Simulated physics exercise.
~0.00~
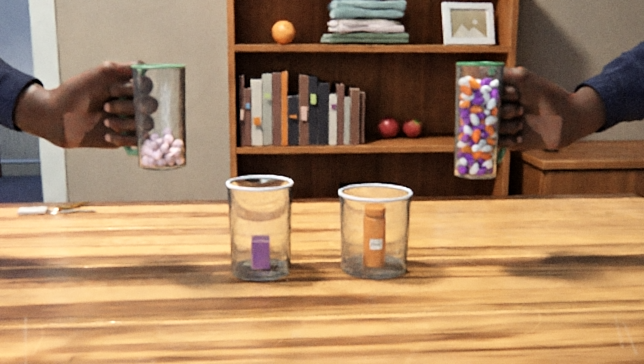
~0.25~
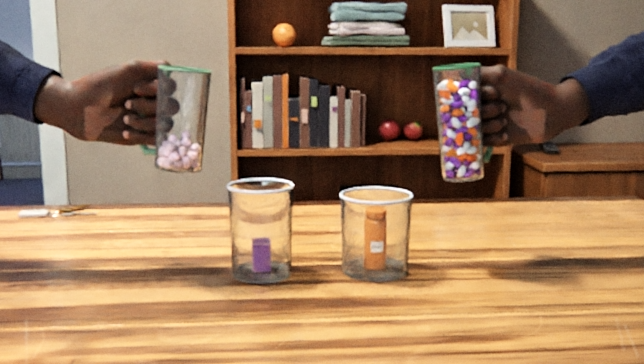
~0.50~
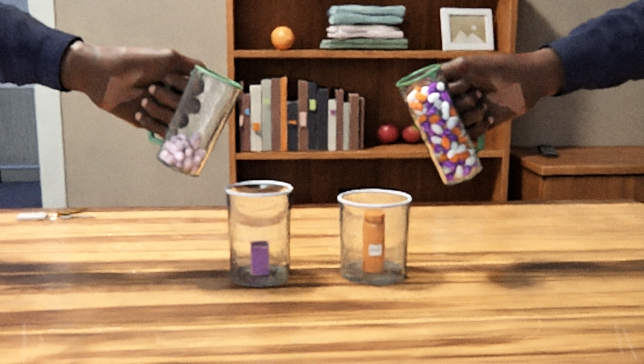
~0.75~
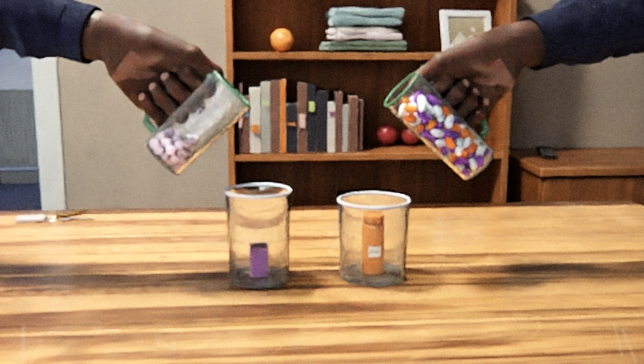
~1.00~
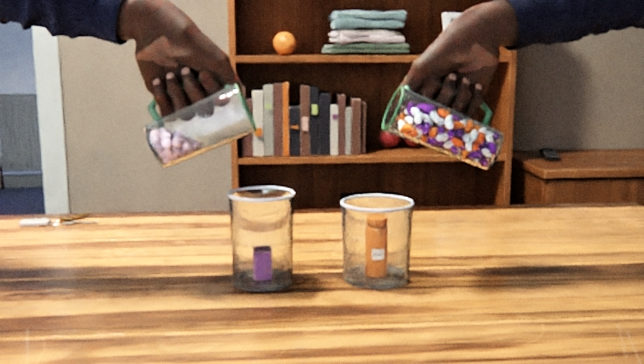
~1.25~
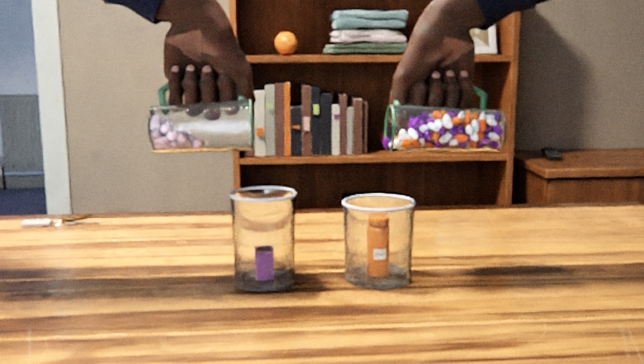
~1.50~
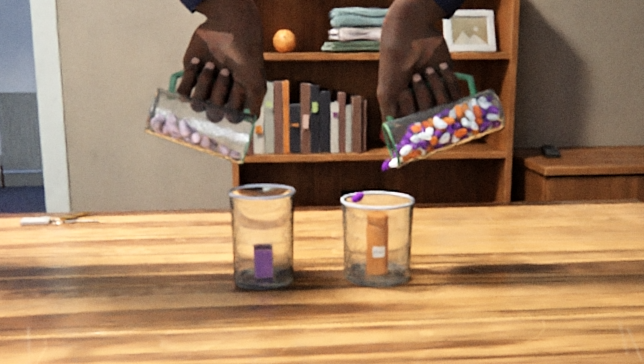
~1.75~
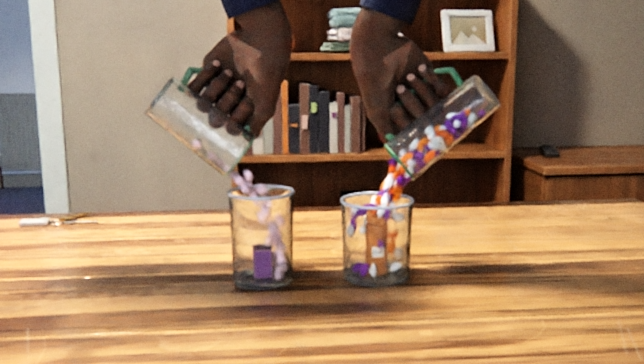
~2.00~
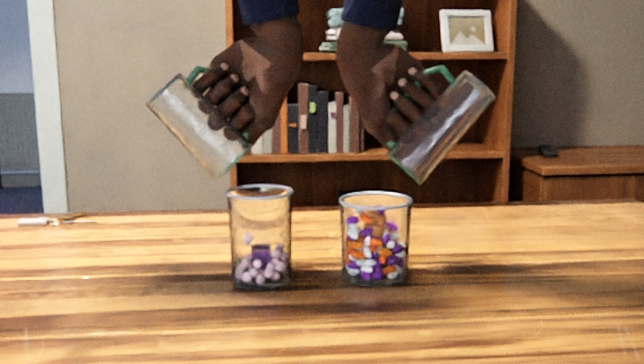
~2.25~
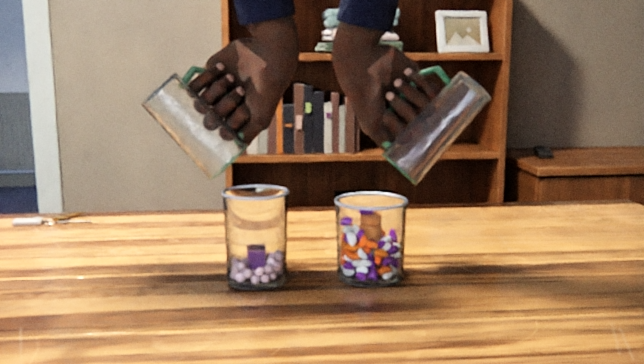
On a wooden table in front of a bookshelf stand two clear glasses, the left holding a small purple block and the right a taller orange object. Two hands hold clear cups above them, one with a few pale pink pieces, the other full of orange, purple and white ones. The hands move inward and tip the cups onto their sides. A few pieces drop from the right cup first, then both cups pour out completely. The pieces settle low on the left and higher on the right, with both objects still showing above them.
